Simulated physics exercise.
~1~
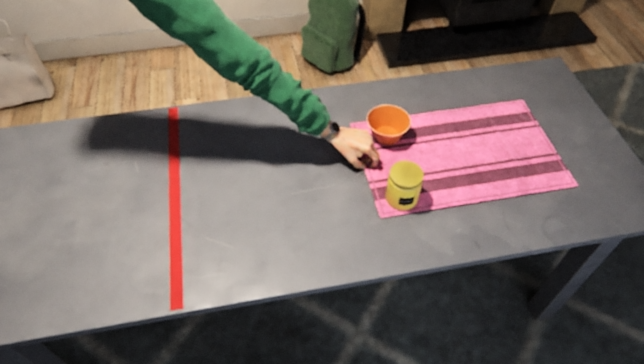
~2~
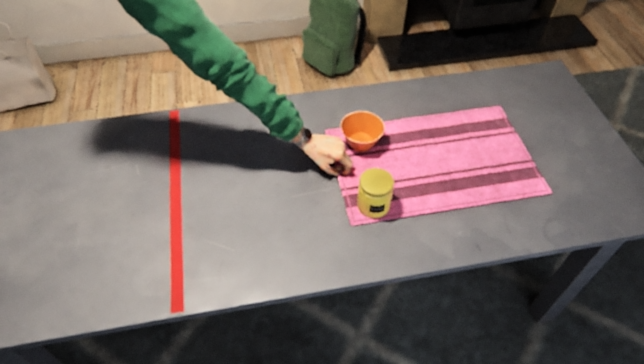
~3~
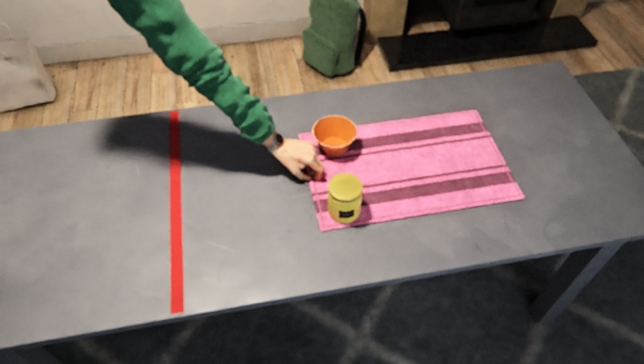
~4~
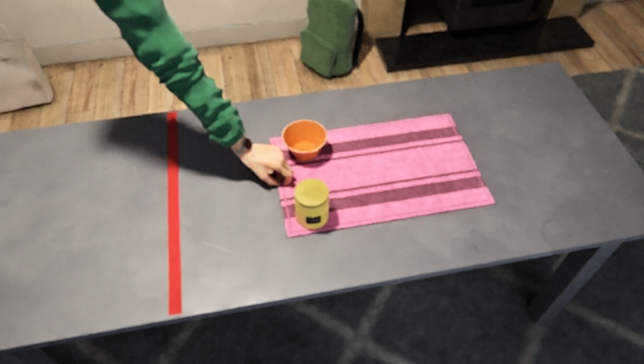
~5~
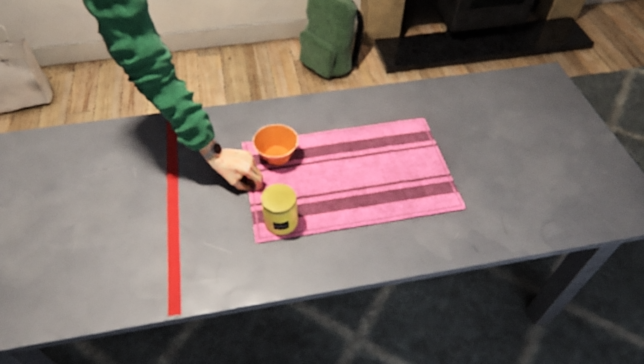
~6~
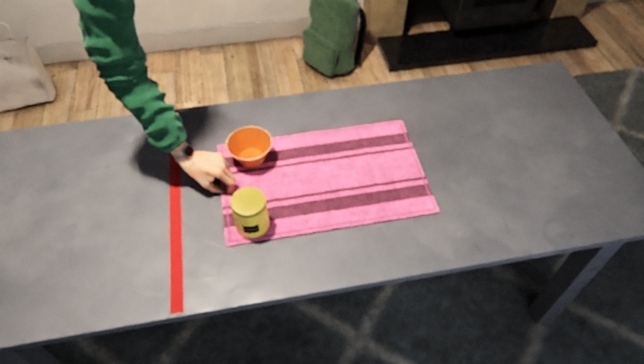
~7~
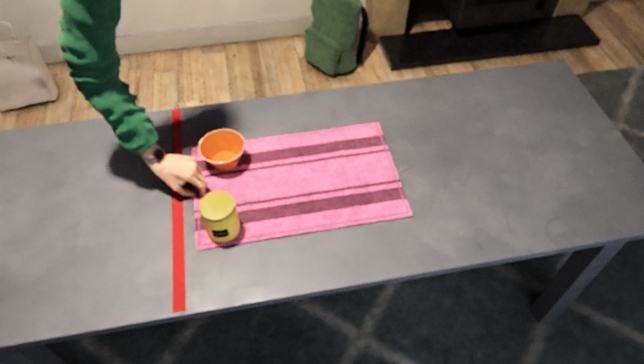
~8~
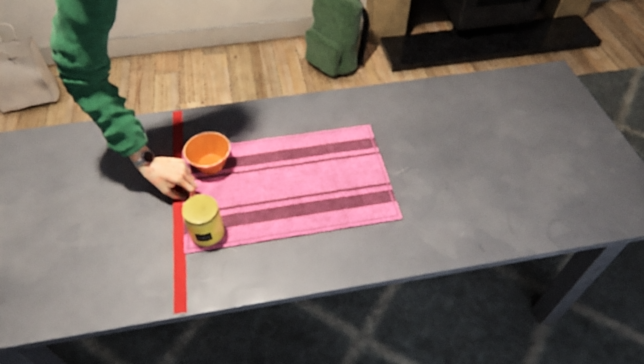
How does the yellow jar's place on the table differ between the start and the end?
At the start the yellow jar stands toward the right side of the table, well away from the red tape. By the end it is much farther left, right beside the tape and still on the pink cloth.
